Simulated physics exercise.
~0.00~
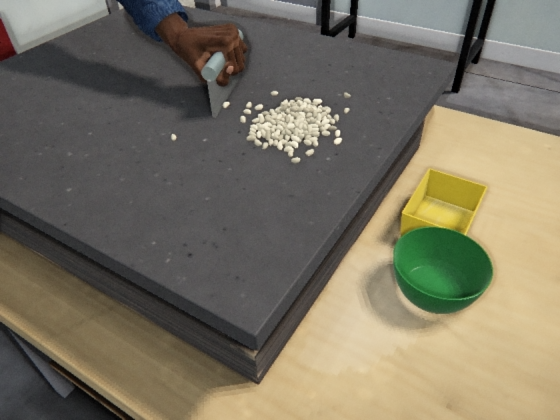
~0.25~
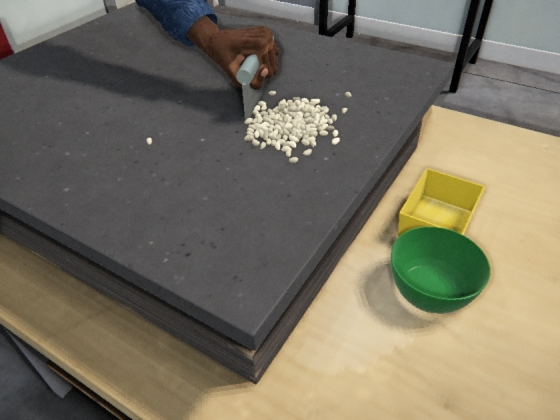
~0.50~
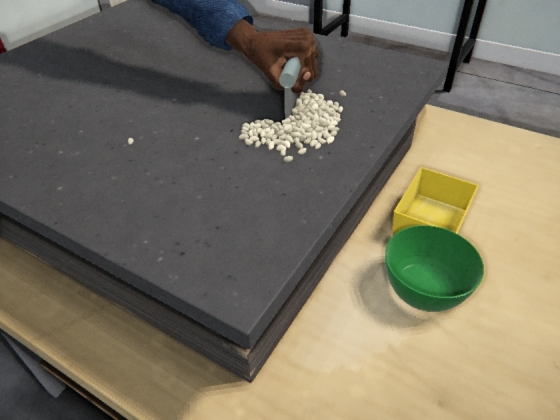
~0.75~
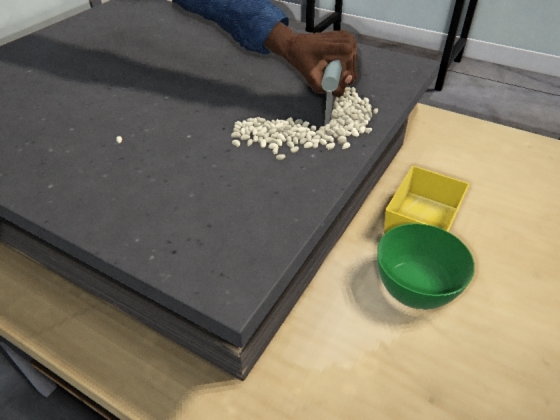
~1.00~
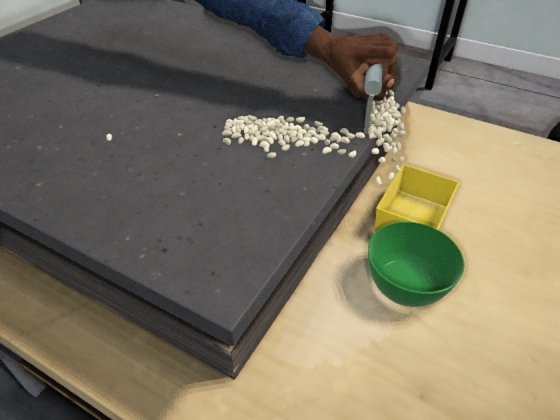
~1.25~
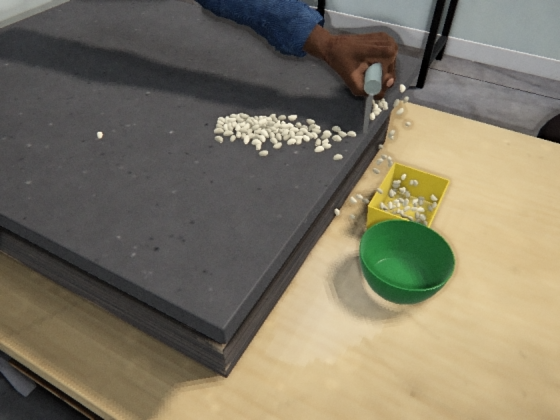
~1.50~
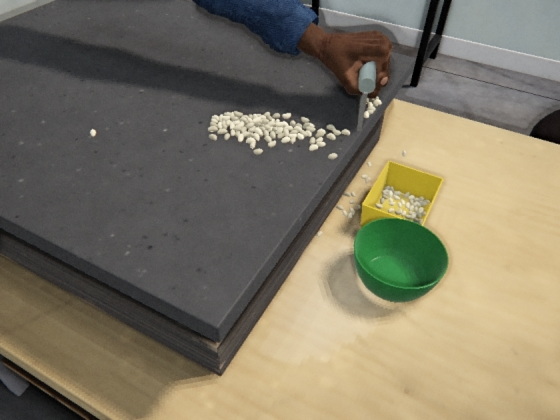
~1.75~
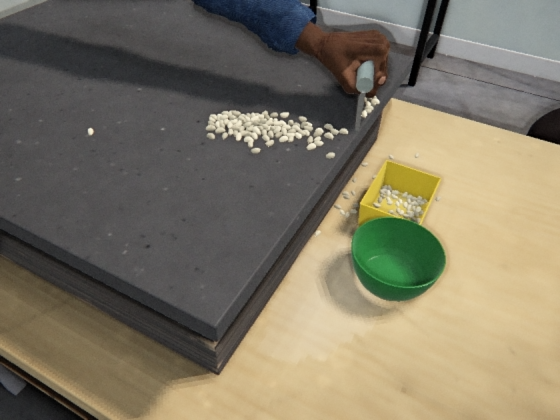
A hand with a scraper pushes white beans right, dropping some into a yellow tin.
